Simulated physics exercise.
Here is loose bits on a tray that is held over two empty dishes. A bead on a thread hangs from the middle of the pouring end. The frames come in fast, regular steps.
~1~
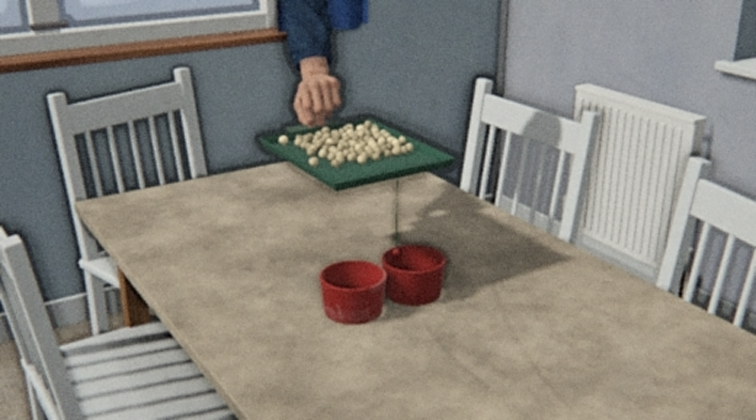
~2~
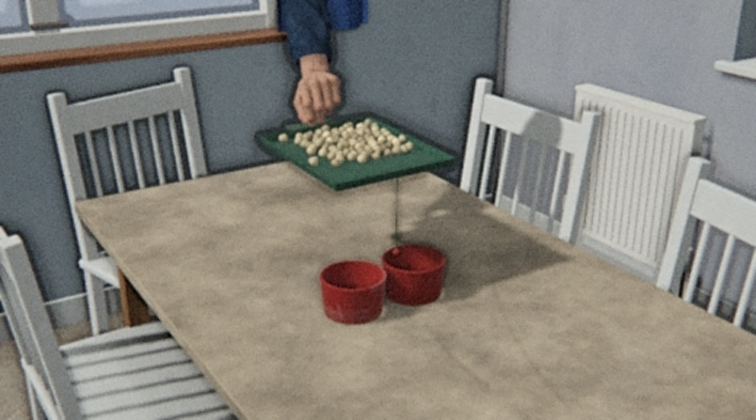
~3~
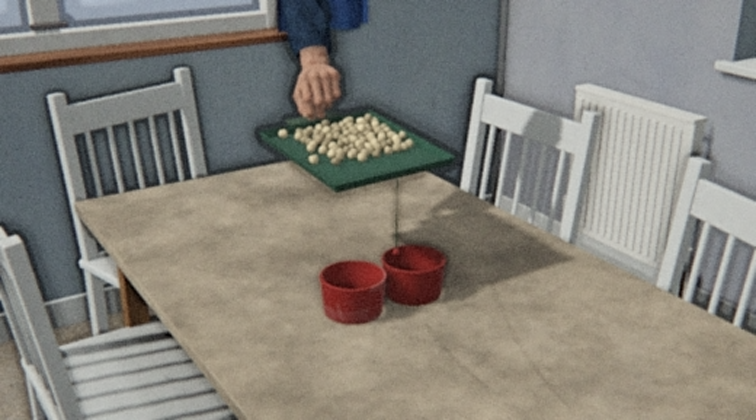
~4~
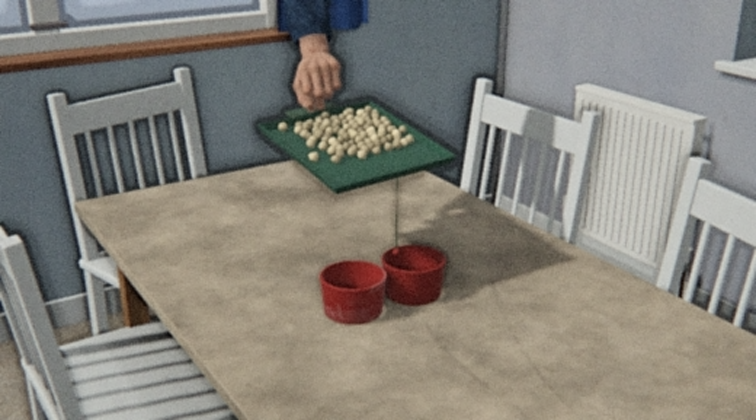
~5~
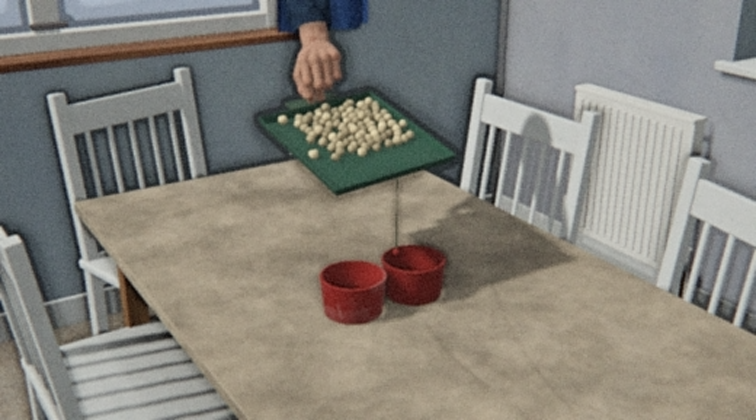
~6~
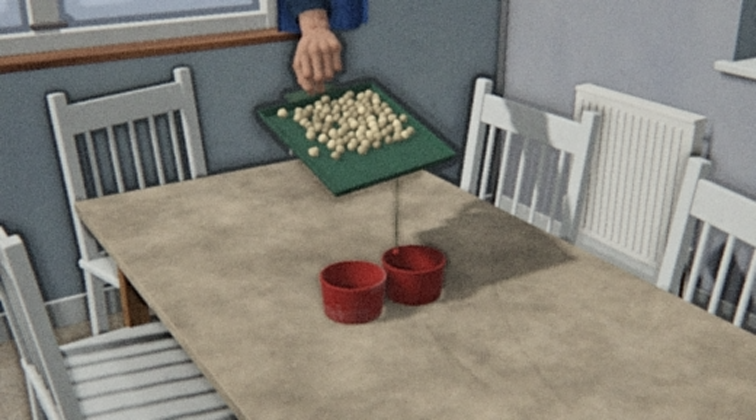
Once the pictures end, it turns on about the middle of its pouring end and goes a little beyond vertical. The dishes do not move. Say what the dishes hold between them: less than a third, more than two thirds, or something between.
They take between a third and two thirds between them.
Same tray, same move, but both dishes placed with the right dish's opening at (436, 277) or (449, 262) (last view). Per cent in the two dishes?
Roughly 20 per cent, and 50 per cent.
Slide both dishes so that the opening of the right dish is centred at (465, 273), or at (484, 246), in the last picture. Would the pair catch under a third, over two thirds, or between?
The first try: Less than a third. The second: Under a third.
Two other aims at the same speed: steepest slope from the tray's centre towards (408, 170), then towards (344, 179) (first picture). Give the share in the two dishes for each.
The first gives 20 %, the second 80 %.
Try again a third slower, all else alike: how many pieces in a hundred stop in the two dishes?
About 60 per cent.
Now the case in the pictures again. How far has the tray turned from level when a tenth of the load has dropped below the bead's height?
Roughly 55°.
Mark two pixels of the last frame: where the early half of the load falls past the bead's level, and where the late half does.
Around (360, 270) and then (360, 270).
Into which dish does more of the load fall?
More ends in the dish on the left.
Shortly afterwards, tray tipped steeply; the bulk on the tray; a little in the left dish; a little outside both; a little in the air.
Next, tray tipped right over; near a quarter on the tray; near a quarter in the left dish; only a few in the right dish; near a quarter outside both; near a quarter in the air.
Some moments later, tray tipped past a quarter turn; near half in the left dish; only a few in the right dish; near half outside both.
In the end, tray tipped past a quarter turn; near half in the left dish; only a few in the right dish; near half outside both.
